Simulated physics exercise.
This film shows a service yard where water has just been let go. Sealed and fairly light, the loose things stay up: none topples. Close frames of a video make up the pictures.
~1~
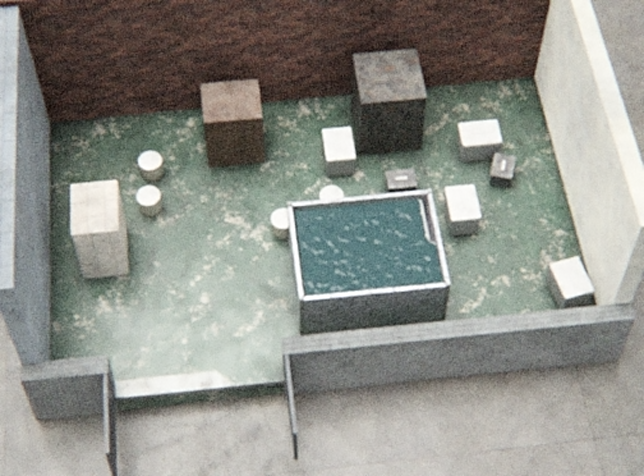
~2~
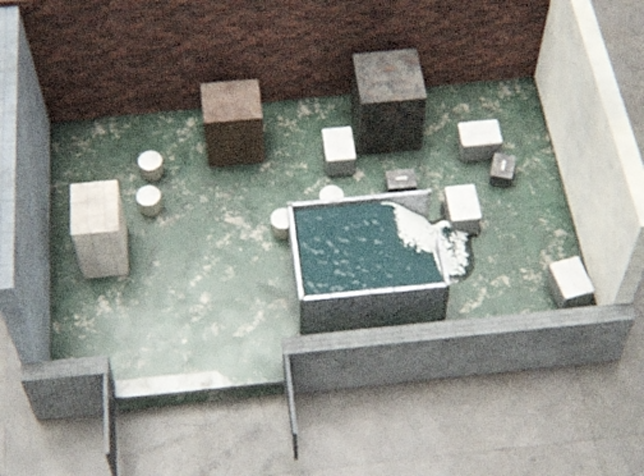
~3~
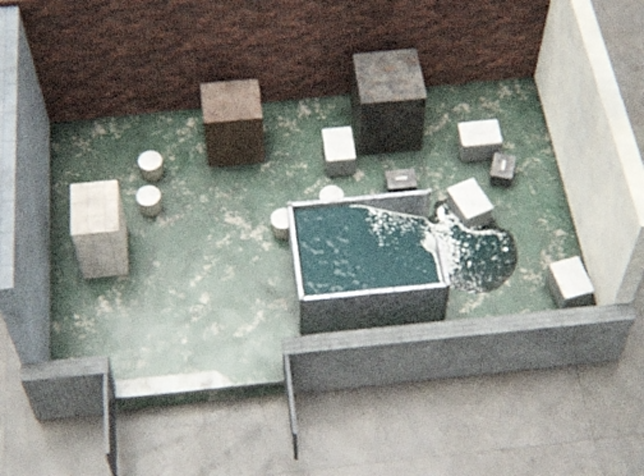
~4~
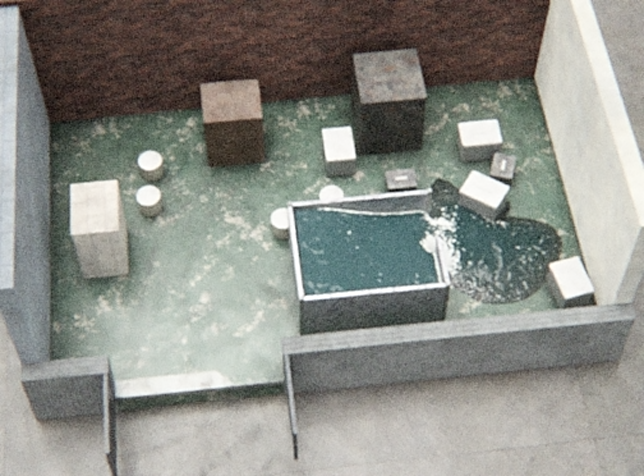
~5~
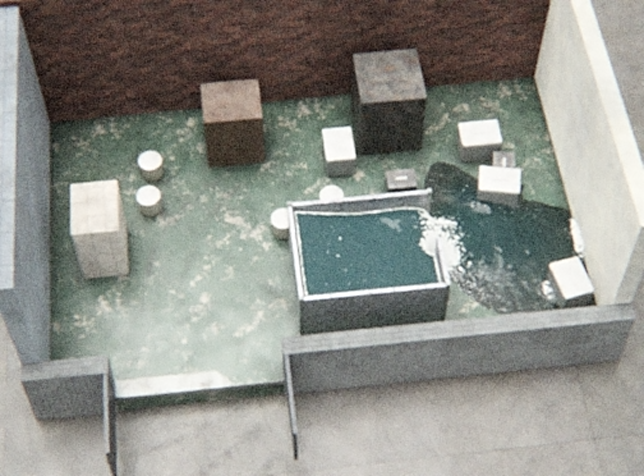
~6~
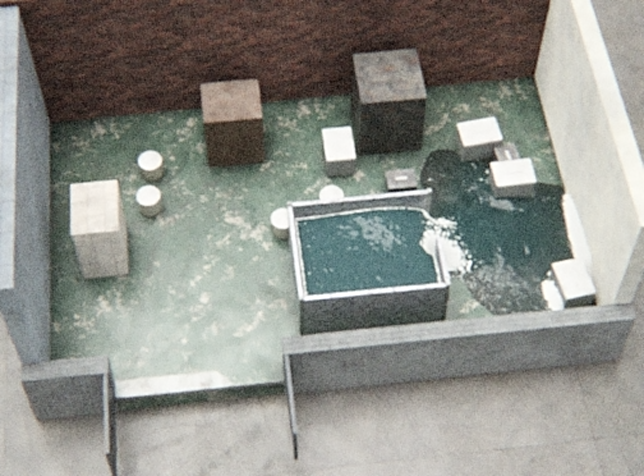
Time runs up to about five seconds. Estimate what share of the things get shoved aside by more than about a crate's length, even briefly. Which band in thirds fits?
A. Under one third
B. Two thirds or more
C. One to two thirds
C, one to two thirds.
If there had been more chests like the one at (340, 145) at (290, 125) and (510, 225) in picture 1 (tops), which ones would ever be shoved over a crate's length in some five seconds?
Well, one then the other: Not carried that far, carried that far.
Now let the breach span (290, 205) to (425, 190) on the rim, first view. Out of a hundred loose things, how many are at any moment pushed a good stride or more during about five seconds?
I make it 100 per cent.
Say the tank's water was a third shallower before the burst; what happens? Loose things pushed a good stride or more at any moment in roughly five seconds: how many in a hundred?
Share moved: 40 in a hundred.
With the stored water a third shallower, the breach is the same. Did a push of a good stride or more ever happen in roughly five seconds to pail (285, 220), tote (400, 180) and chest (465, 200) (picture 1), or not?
First one stopped before it, second one stopped before it, third one reached the mark.
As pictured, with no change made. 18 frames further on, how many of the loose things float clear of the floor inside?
The total is 3.
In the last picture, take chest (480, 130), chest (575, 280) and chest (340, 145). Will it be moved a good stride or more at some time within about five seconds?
Taking them as listed, the first cleared the mark, the next cleared the mark, and the last remained nearby.
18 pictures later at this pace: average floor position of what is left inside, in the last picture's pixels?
Mean position: About (343, 187).
A moment on, 2 of 10 are well off their spots; 2 afloat.
Next, 3 of 10 are well off their spots; 3 afloat.
Later, 4 of 10 are well off their spots; 3 afloat.
In the end, 3 of 10 are well off their spots, and 4 have been at some point; 4 afloat.
